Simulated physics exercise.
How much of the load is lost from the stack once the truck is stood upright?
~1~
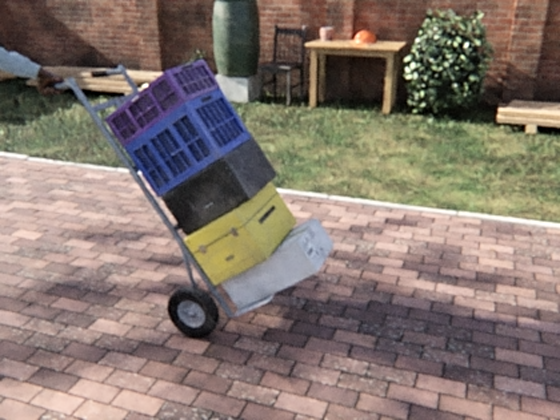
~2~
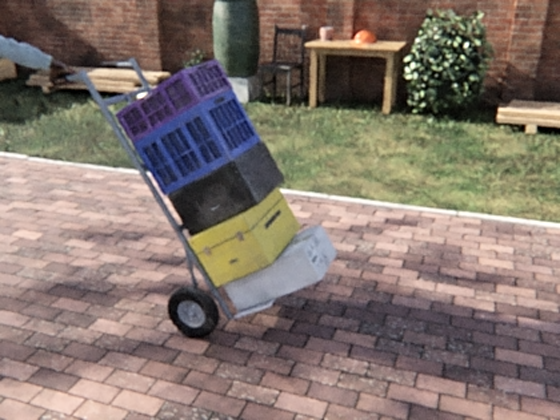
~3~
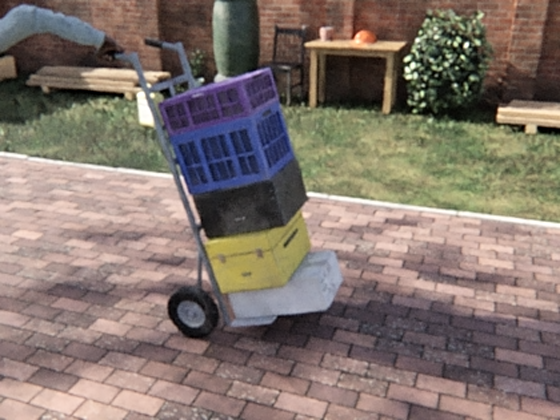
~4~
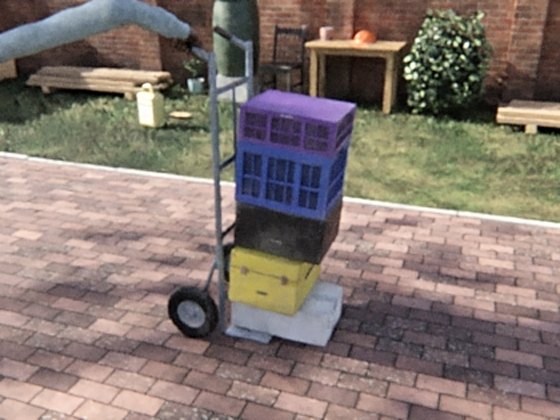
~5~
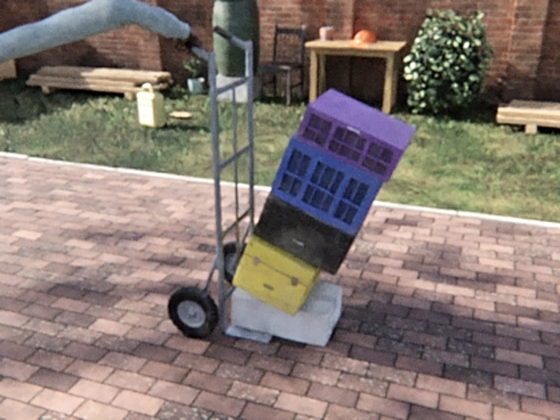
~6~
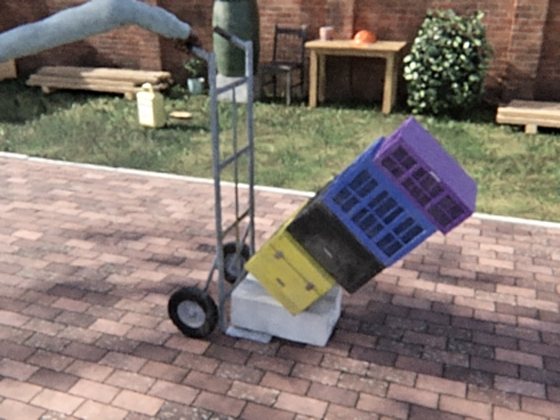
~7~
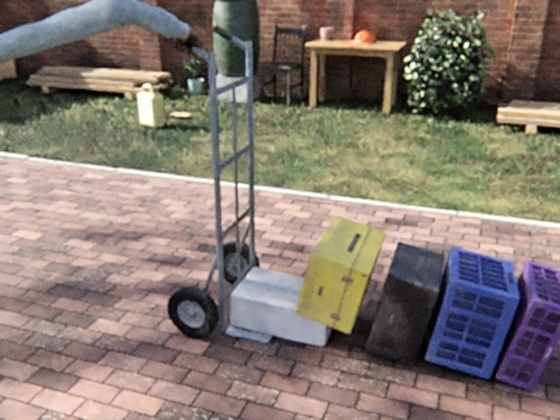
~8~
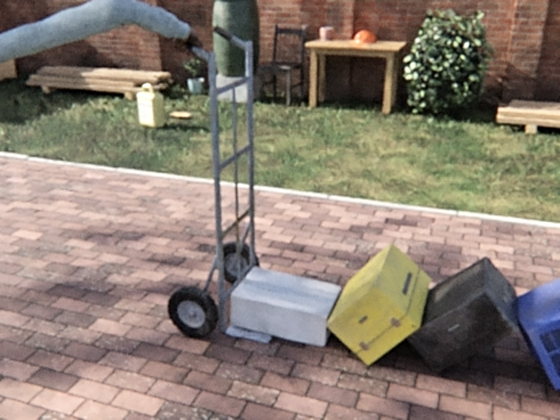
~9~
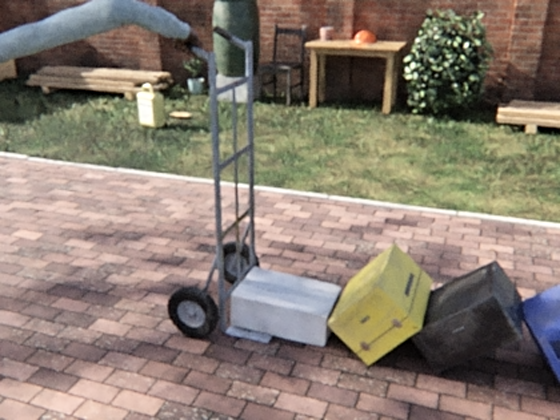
All four things above the white block come off the stack, the yellow box, the black box, the blue crate and the purple crate. Only the white block stays in place on the plate.
